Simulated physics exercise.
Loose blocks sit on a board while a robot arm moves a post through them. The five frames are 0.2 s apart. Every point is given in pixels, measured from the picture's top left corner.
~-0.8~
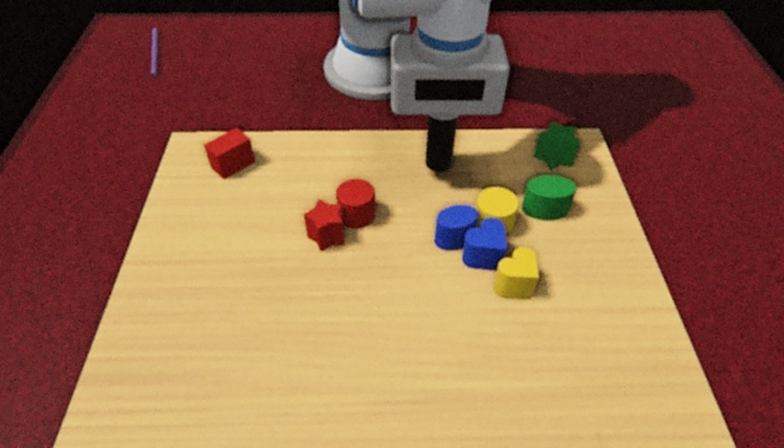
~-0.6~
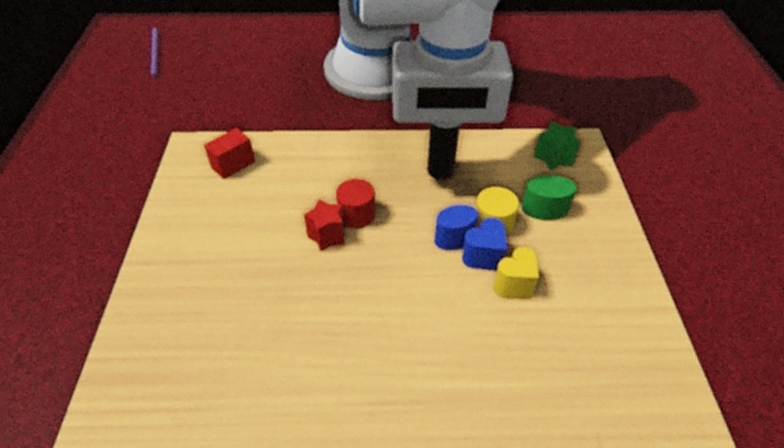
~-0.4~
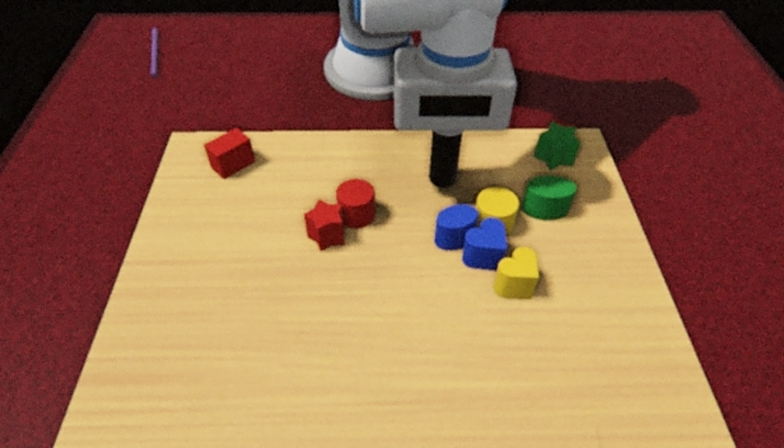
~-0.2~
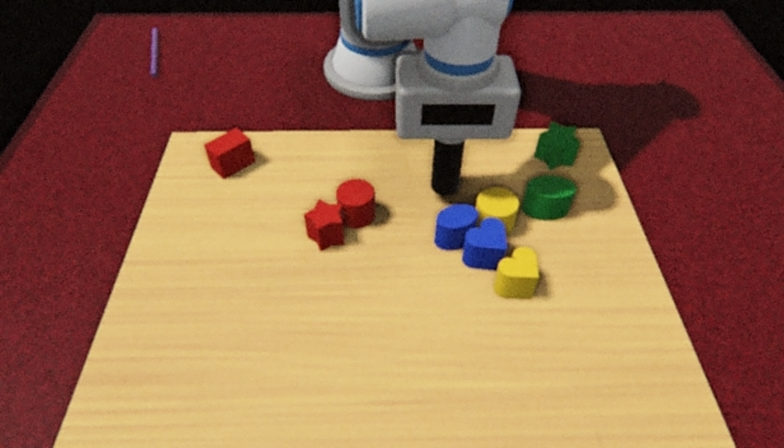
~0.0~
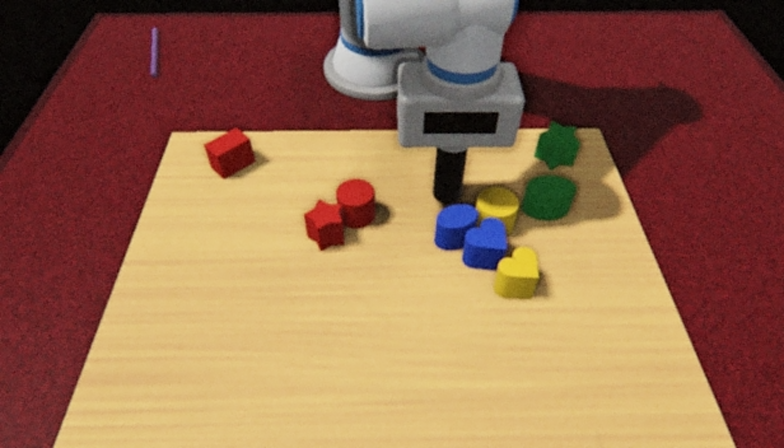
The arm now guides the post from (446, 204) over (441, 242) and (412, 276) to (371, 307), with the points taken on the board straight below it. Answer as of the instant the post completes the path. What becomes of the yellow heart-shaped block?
Same place.
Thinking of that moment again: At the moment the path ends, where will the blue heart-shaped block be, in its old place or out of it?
When the path is over, the blue heart-shaped block has left its spot.
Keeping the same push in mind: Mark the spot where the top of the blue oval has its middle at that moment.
Its top middle will sit at (462, 251).
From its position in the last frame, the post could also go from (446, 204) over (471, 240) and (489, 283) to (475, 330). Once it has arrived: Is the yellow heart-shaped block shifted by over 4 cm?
My answer is yes.
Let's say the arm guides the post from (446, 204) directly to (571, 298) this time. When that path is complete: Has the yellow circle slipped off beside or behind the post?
In short: Yes.
What follows on the original path. One third of the way, post (442, 234); blue oval (462, 241), turned 25° anticlockwise; blue heart-shaped block (495, 242), turned 35° anticlockwise.
Two thirds of the way, post (412, 268); blue oval (462, 251), turned 55° anticlockwise; blue heart-shaped block (496, 244), turned 45° anticlockwise.
At the end, post (370, 299); blue oval (462, 251), turned 55° anticlockwise; blue heart-shaped block (496, 244), turned 45° anticlockwise; yellow heart-shaped block unmoved.
